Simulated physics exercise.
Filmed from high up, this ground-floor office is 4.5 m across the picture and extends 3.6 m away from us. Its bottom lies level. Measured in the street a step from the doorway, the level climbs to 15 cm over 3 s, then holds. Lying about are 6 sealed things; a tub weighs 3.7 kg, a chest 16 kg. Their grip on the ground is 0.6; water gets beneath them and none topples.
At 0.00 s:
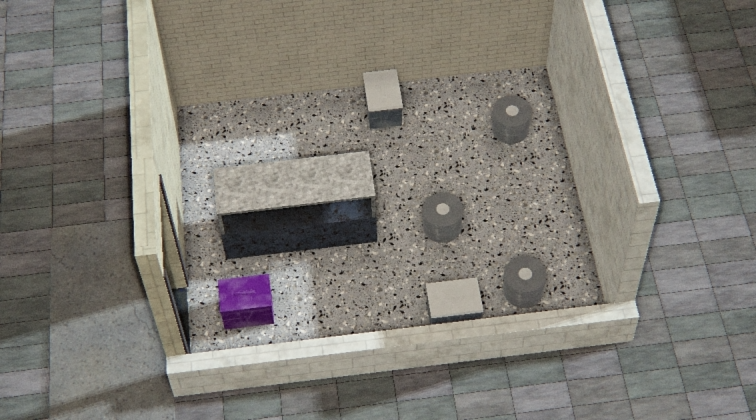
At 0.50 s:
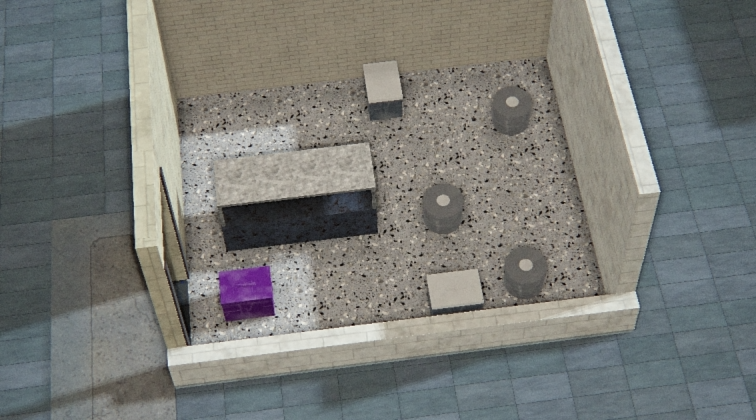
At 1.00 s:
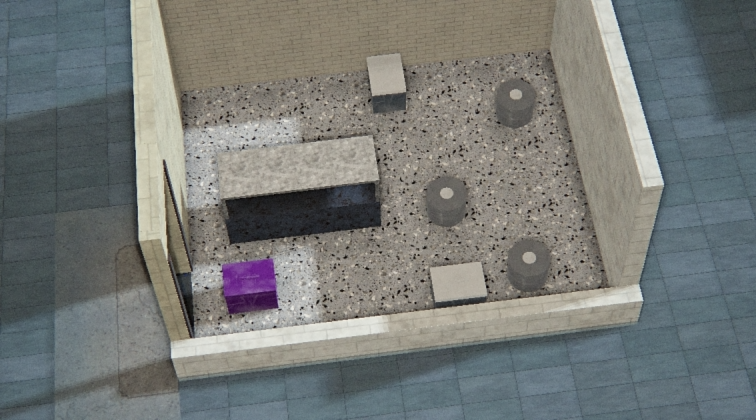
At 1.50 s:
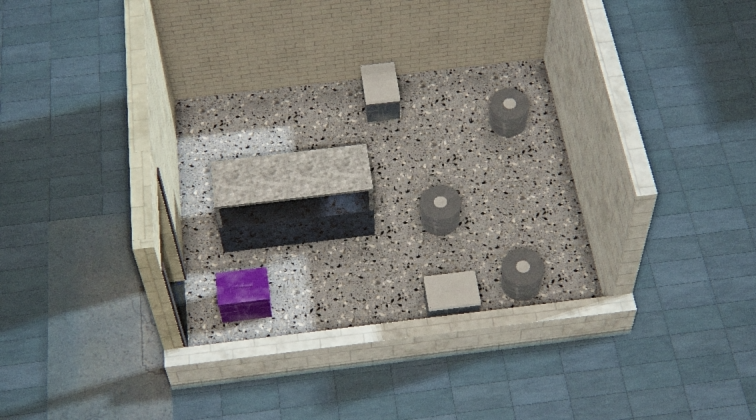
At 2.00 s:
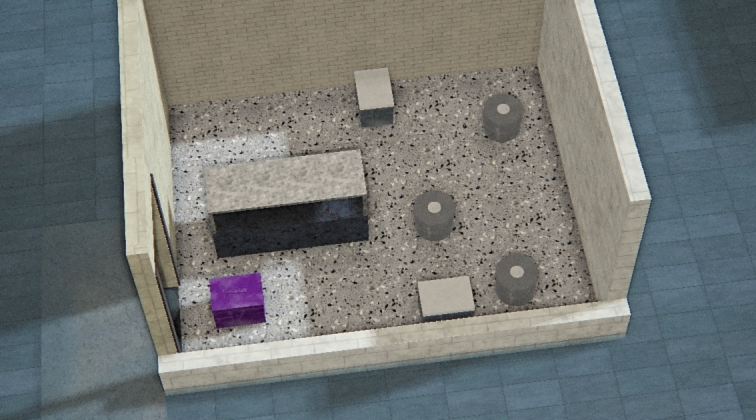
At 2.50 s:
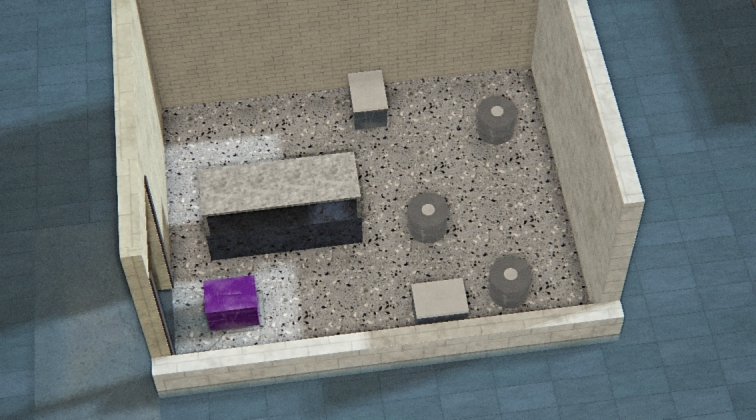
At first, a roofless room seen from above holds a long counter, a purple chest, two pale boxes and three gray round stools, with gray paving outside. Then the paving turns blue and smooth as water covers it, while the view drifts slightly and everything inside stays in place.
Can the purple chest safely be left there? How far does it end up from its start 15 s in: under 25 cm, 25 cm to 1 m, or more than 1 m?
Watching it, I'd expect a big movement overall.
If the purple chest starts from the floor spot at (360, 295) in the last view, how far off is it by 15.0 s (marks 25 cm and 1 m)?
I'd say it goes a long distance.
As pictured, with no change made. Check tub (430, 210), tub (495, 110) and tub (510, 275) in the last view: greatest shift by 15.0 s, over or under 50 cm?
In that order: Above, above, above.
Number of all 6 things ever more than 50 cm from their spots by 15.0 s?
That adds up to 5.
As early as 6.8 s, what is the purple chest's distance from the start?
Displacement by then near 40 cm.
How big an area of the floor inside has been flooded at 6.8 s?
Some 9.5 m2.
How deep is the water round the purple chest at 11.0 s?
I'd say around 10 cm.
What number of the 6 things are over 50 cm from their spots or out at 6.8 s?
By my tally, 0.
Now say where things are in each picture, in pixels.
In the first frame, the purple chest at (245, 293) rests on the ground; 0.0 m2 under water; 0 of 6 have shifted.
In the second frame, the purple chest at (245, 285) rests on the ground; water covers 0.0 m2; 0 of 6 have shifted.
In the third frame, the purple chest at (249, 277), on the bottom; 0.0 m2 under water; 0 of 6 have shifted.
In the fourth frame, the purple chest at (242, 286) rests on the ground; water covers 0.0 m2; 0 of 6 have shifted.
In the fifth frame, the purple chest at (236, 292), on the bottom; water covers 0.0 m2; 0 of 6 have shifted.
In the sixth frame, the purple chest at (230, 294) rests on the ground; water covers 0.3 m2; 0 of 6 have shifted.
After 3.5 s the purple chest is near (233, 293), 0.0 m from its start, aground; 0 afloat.
After 6.8 s the purple chest is near (267, 288), 0.4 m from its start, aground; 0 afloat.
After 11.0 s the purple chest is near (385, 306), 1.7 m from its start, afloat; 5 afloat.
After 15.0 s the purple chest is near (531, 287), 3.2 m from its start, afloat; 5 afloat.
